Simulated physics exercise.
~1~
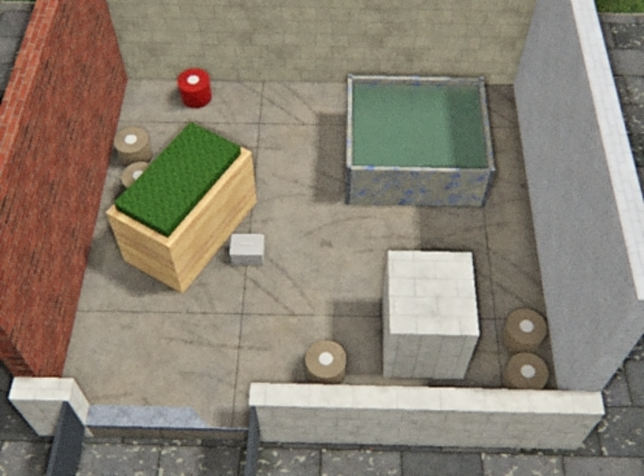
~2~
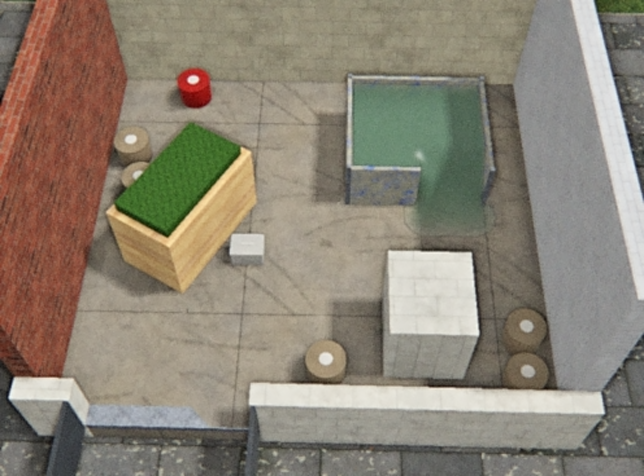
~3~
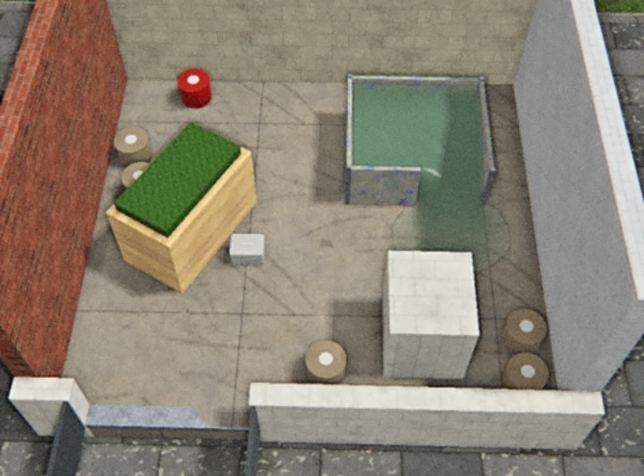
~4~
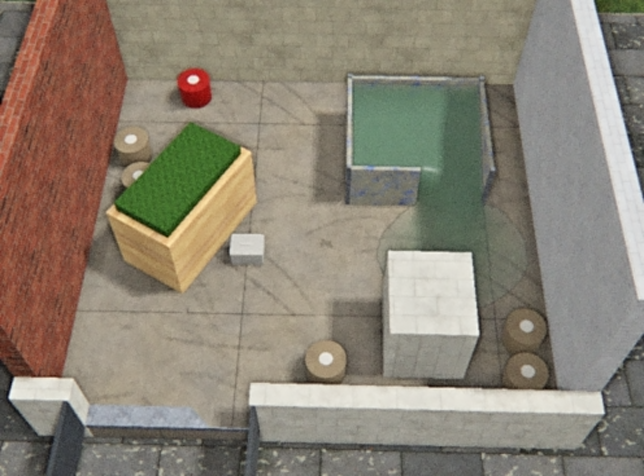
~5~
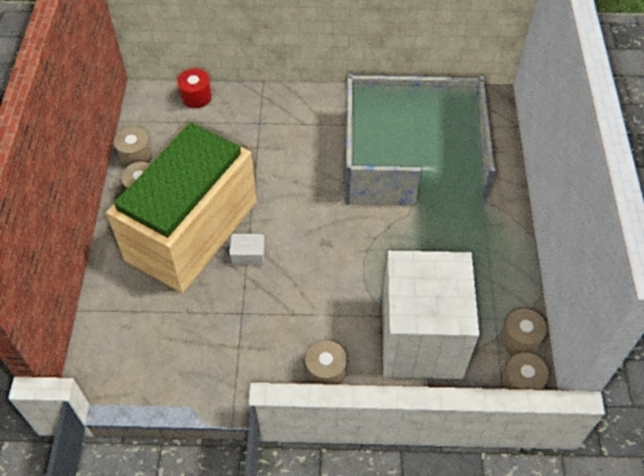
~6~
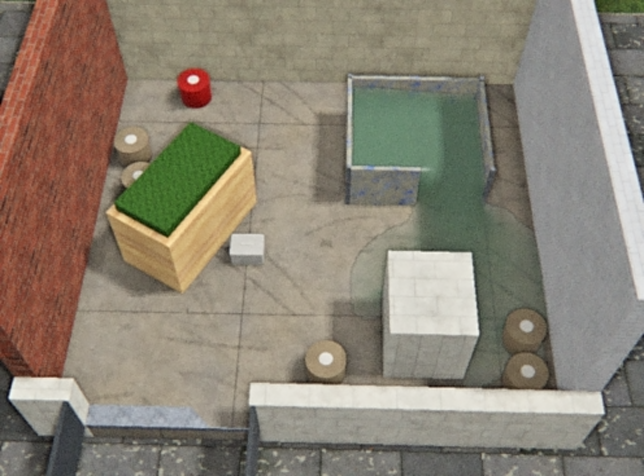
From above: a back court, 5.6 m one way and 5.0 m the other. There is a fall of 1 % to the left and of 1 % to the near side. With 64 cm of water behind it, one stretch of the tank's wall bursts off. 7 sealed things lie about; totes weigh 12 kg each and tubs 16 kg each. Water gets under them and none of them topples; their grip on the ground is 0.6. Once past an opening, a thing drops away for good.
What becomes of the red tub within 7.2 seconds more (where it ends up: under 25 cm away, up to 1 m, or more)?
My guess: The red tub is left almost unmoved.
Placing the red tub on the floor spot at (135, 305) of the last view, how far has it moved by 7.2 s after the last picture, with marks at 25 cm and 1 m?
Observed: Object is barely disturbed.
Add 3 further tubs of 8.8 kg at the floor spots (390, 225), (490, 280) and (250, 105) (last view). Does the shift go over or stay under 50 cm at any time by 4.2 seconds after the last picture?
First within, then beyond, then within.
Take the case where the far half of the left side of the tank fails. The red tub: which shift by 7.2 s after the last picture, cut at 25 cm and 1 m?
Well, the red tub goes a long way then.
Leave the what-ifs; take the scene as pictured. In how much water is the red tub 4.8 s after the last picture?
Somewhere close to 1 cm.
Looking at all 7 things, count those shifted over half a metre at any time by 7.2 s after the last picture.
I get 4.
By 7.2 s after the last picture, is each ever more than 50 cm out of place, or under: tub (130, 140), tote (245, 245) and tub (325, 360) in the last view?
First one stayed inside, second one went too far, third one went too far.
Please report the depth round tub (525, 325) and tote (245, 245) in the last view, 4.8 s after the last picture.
Around 15 cm and 10 cm.
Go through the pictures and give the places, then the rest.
In the first frame, the red tub at (194, 80) rests on the ground; 2.5 m2 under water; 0 of 7 have shifted.
In the second frame, the red tub at (194, 80) rests on the ground; 3.1 m2 under water; 0 of 7 have shifted.
In the third frame, the red tub at (194, 80), on the bottom; water covers 3.8 m2; 0 of 7 have shifted.
In the fourth frame, the red tub at (194, 80) rests on the ground; 4.7 m2 under water; 0 of 7 have shifted.
In the fifth frame, the red tub at (194, 80) rests on the ground; 5.5 m2 under water; 0 of 7 have shifted.
In the sixth frame, the red tub at (194, 80), on the bottom; water covers 6.0 m2; 0 of 7 have shifted.
Then, 0.9 s after the last picture the red tub is near (194, 80), 0.0 m from its start, aground; 0 of 7 are out; 2 afloat.
Then, 2.8 s after the last picture the red tub is near (194, 80), 0.0 m from its start, aground; 0 of 7 are out; 2 afloat.
Then, 4.8 s after the last picture the red tub is near (194, 80), 0.0 m from its start, aground; 0 of 7 are out; 2 afloat.
Then, 7.2 s after the last picture the red tub is near (194, 80), 0.0 m from its start, aground; 0 of 7 are out; 1 afloat.
